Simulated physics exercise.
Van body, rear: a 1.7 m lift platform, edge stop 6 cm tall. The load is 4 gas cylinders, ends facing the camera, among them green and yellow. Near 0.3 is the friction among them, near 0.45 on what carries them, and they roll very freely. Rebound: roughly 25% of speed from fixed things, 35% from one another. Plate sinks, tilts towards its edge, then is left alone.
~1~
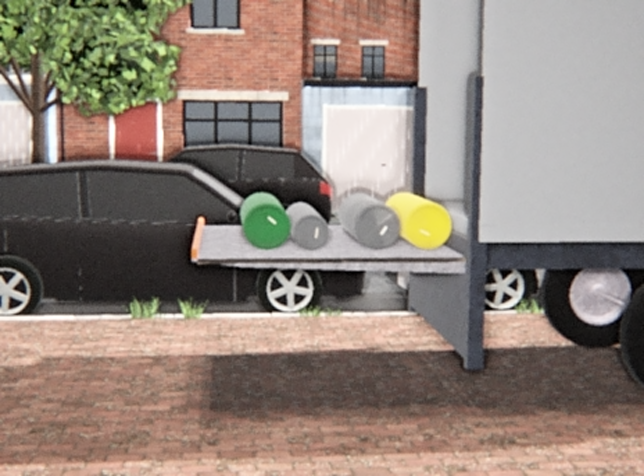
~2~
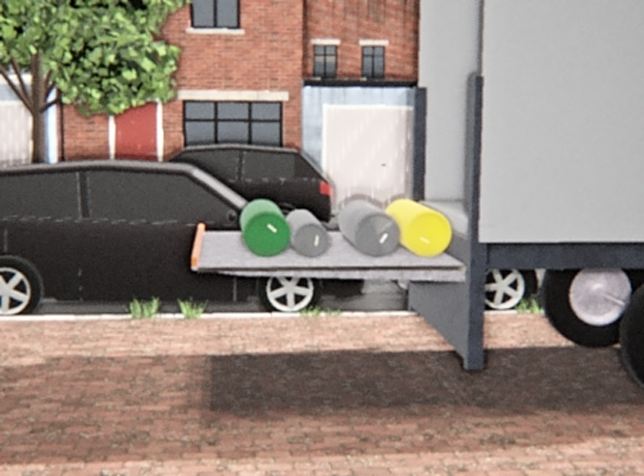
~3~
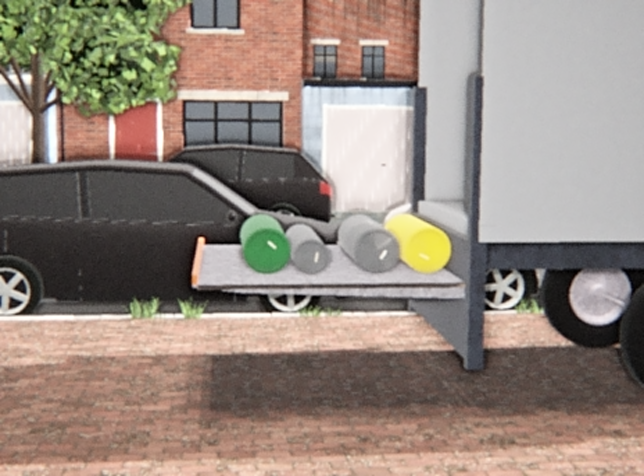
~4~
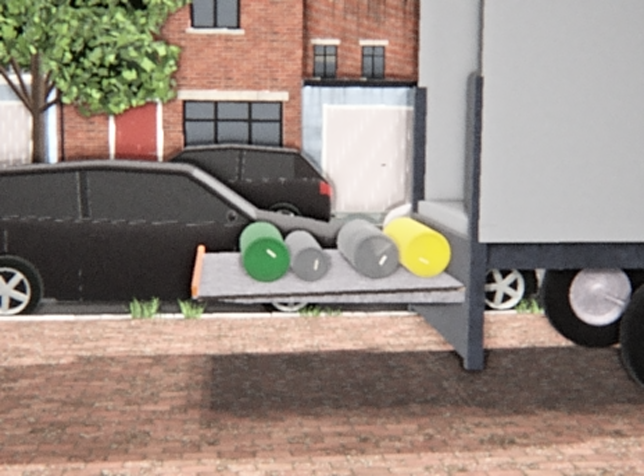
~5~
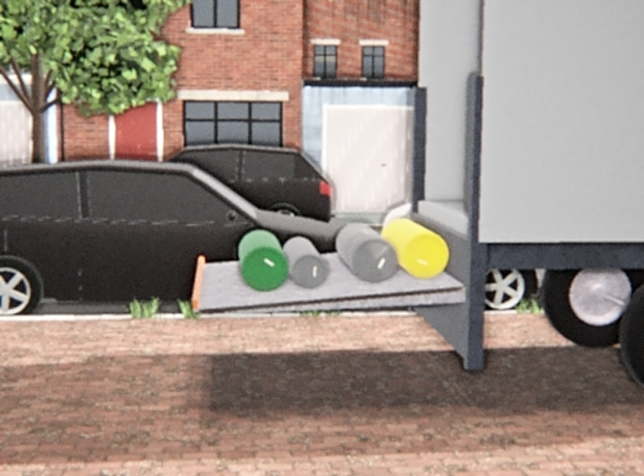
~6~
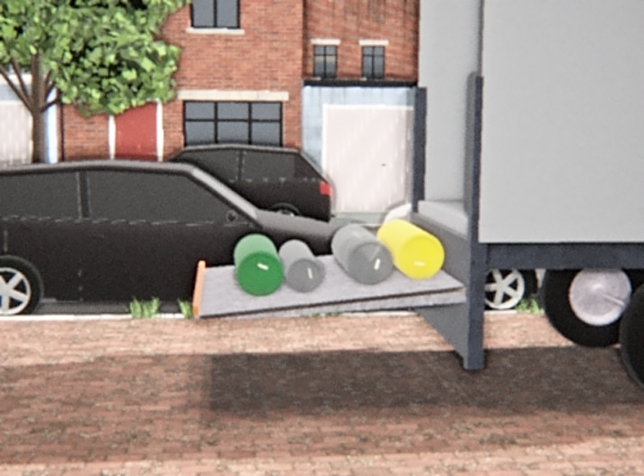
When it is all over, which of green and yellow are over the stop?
Green stays behind the stop, yellow stays behind the stop.
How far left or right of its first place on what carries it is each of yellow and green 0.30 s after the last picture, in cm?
By then yellow is 10 left of its start, and green is 10 left of its start.
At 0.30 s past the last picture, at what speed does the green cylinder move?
I'd put it near 0.3 m/s.
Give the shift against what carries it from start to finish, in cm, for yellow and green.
The yellow one moved 50 and the green one moved 30.
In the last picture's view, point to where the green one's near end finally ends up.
At about (216, 278).
Then, 0.3 s after the last picture, green is on the plate, 30 cm from the stop, rolling left; yellow is on the plate, 140 cm from the stop, rolling left; 0 of 4 are off.
Then, 0.6 s after the last picture, green is on the plate, 20 cm from the stop, rolling left; yellow is on the plate, 125 cm from the stop, rolling left; 0 of 4 are off.
Then, 0.9 s after the last picture, green is on the plate, 10 cm from the stop; yellow is on the plate, 110 cm from the stop, rolling left; 0 of 4 are off.
At rest (1.3 s after the last picture), green is on the plate, 10 cm from the stop; yellow is on the plate, 95 cm from the stop; 0 of 4 are off.
